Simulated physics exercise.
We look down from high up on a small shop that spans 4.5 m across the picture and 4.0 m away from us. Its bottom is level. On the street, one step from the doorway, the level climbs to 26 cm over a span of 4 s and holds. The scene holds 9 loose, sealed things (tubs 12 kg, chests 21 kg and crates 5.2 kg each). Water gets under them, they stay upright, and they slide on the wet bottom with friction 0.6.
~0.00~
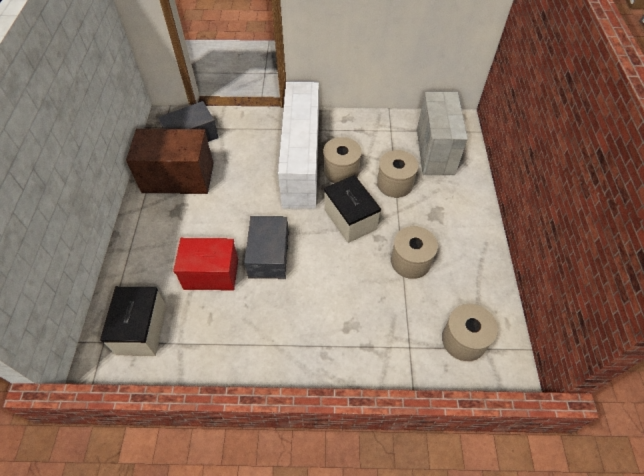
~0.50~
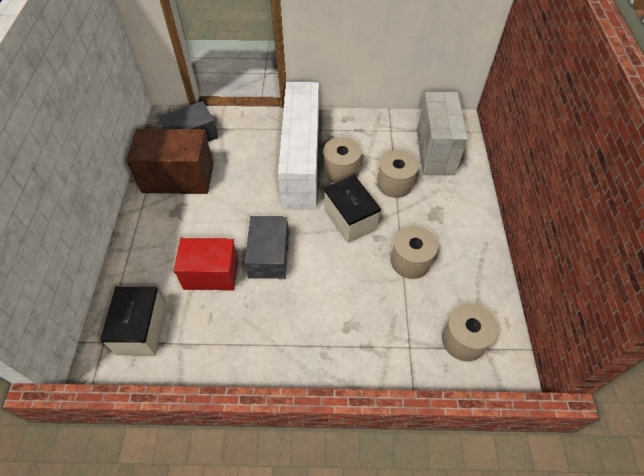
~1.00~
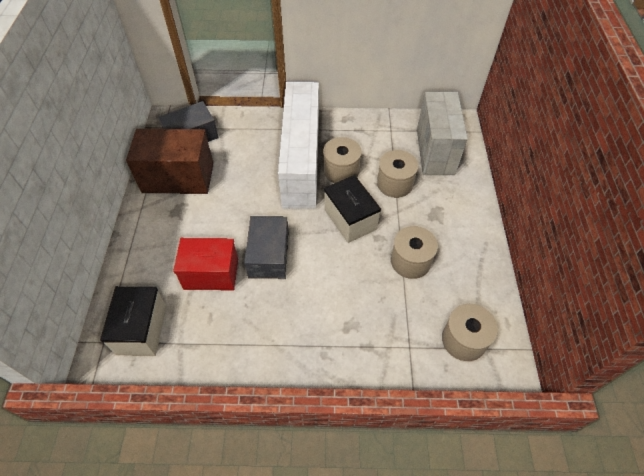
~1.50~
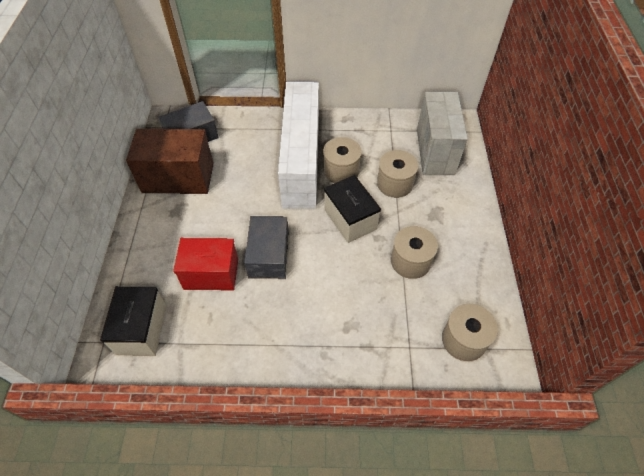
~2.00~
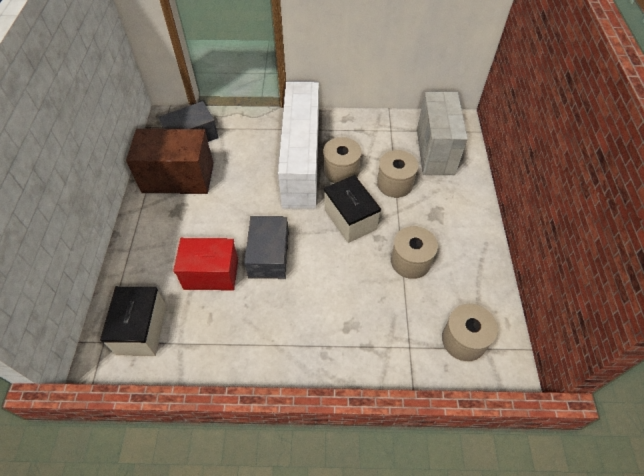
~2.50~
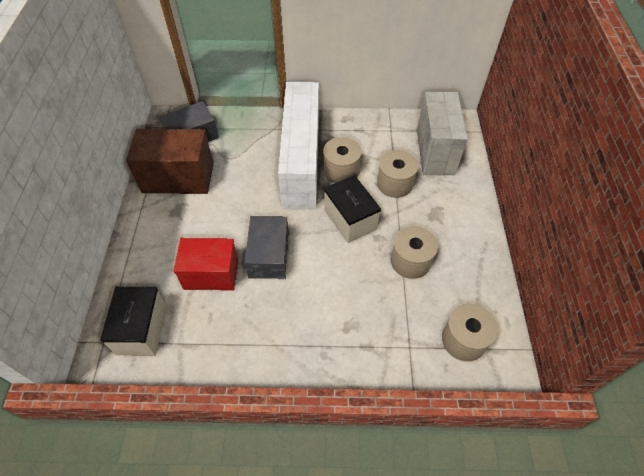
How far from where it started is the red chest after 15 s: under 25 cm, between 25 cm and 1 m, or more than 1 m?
It is pushed well off.
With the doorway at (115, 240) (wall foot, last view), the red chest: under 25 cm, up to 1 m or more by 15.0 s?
Well, the red chest ends up distant in that setup.
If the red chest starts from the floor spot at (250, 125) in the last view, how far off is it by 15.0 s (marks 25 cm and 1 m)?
Here it heads a good way off.
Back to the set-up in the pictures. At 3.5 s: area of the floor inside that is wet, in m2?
Near 3.0 m2 in all.
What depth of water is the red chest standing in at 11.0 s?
Depth: About 16 cm.
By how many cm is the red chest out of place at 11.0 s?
About 300 cm.
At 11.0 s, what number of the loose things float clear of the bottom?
Count at that moment: 5.
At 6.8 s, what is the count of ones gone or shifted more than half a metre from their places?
The count is 2.
After 3.5 s the red chest is near (204, 254), 0.0 m from its start, aground; 0 afloat.
After 6.8 s the red chest is near (186, 315), 0.7 m from its start, aground; 2 afloat.
After 11.0 s the red chest is near (490, 319), 2.8 m from its start, afloat; 5 afloat.
After 15.0 s the red chest is near (395, 167), 2.3 m from its start, afloat; 9 afloat.
